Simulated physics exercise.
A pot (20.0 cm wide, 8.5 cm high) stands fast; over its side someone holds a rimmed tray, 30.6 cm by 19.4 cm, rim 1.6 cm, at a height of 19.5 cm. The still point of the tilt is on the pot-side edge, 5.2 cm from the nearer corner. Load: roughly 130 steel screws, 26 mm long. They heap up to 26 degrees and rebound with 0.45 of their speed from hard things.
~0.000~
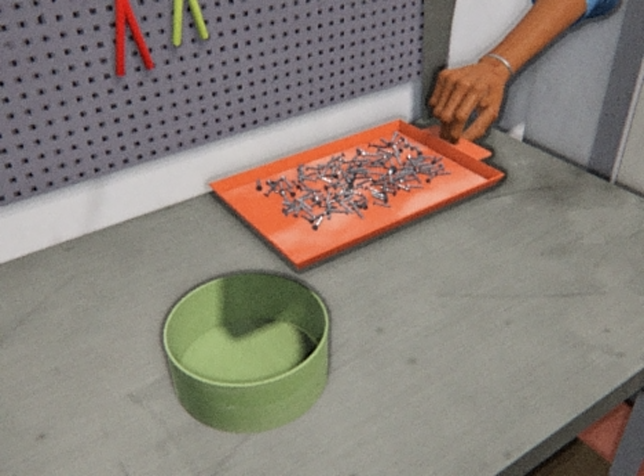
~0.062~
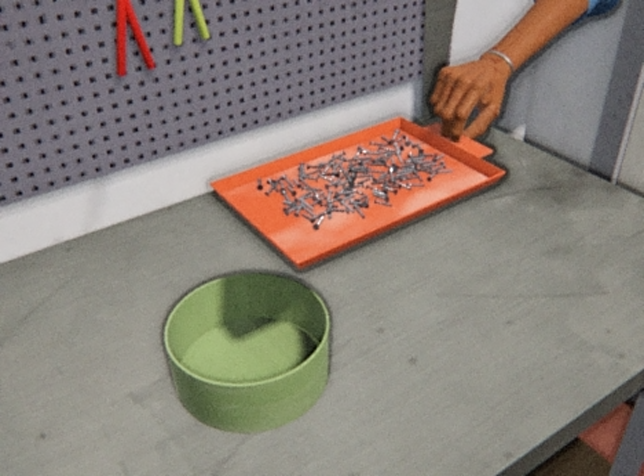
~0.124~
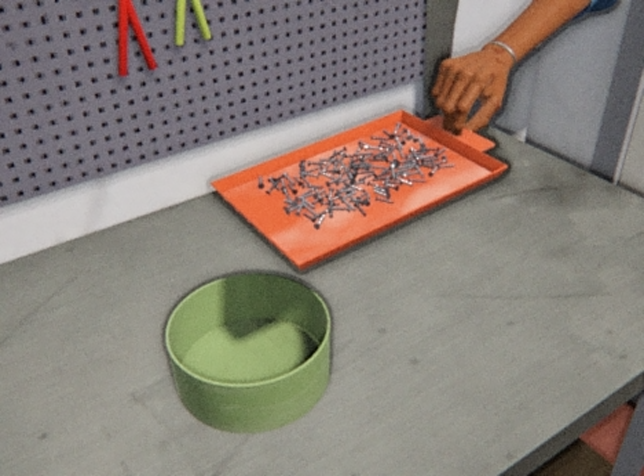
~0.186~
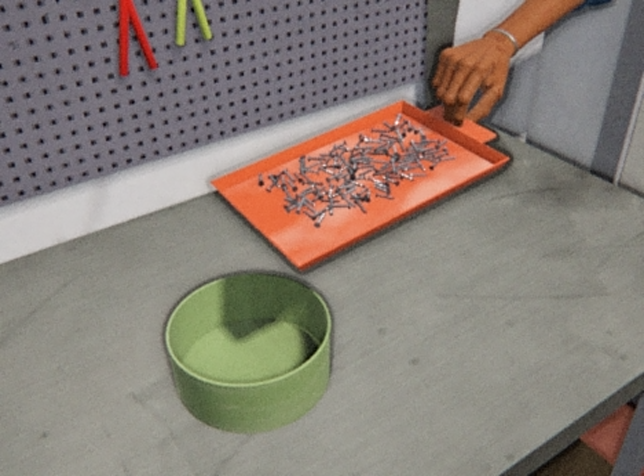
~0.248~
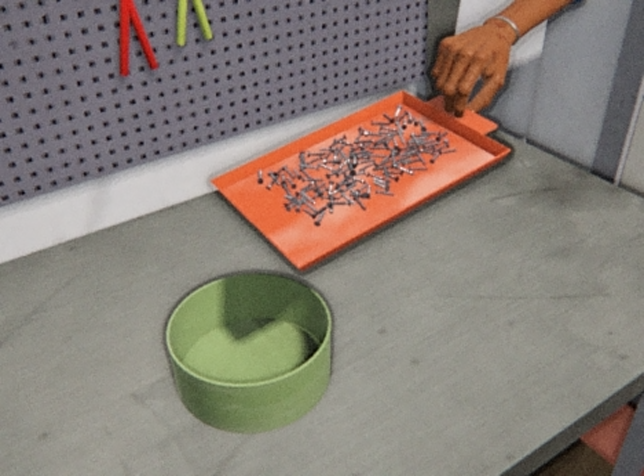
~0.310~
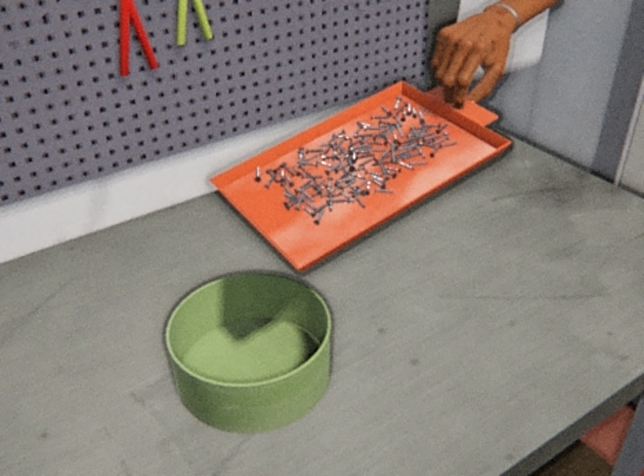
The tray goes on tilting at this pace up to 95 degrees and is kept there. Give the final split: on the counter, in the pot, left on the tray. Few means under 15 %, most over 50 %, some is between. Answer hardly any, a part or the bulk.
Counter hardly any, pot the bulk, tray hardly any.
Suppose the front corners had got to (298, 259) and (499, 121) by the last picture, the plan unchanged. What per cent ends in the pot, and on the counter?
Pot 75, counter 25.
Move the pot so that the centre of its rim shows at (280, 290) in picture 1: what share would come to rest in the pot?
Some 40 per cent.
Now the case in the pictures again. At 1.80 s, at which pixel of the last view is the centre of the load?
Near (273, 370).
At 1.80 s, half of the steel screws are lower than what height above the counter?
About 4 cm.
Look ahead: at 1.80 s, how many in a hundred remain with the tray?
About 25 per cent.
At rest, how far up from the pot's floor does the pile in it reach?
Some 2.0 cm.
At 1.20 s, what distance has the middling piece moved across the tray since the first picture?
Some 19 cm.
Then, at 1.20 s, tilt 50 degrees; the tray holds 80 %, the pot 5 %.
After 1.80 s, tilt 76 degrees; the tray holds 25 %, the pot 50 %.
After 2.45 s, tilt 95 degrees; the tray holds 0 %, the pot 95 %.
By 2.8 s all is still; counter 5 %, pot 95 %, tray 0 %.
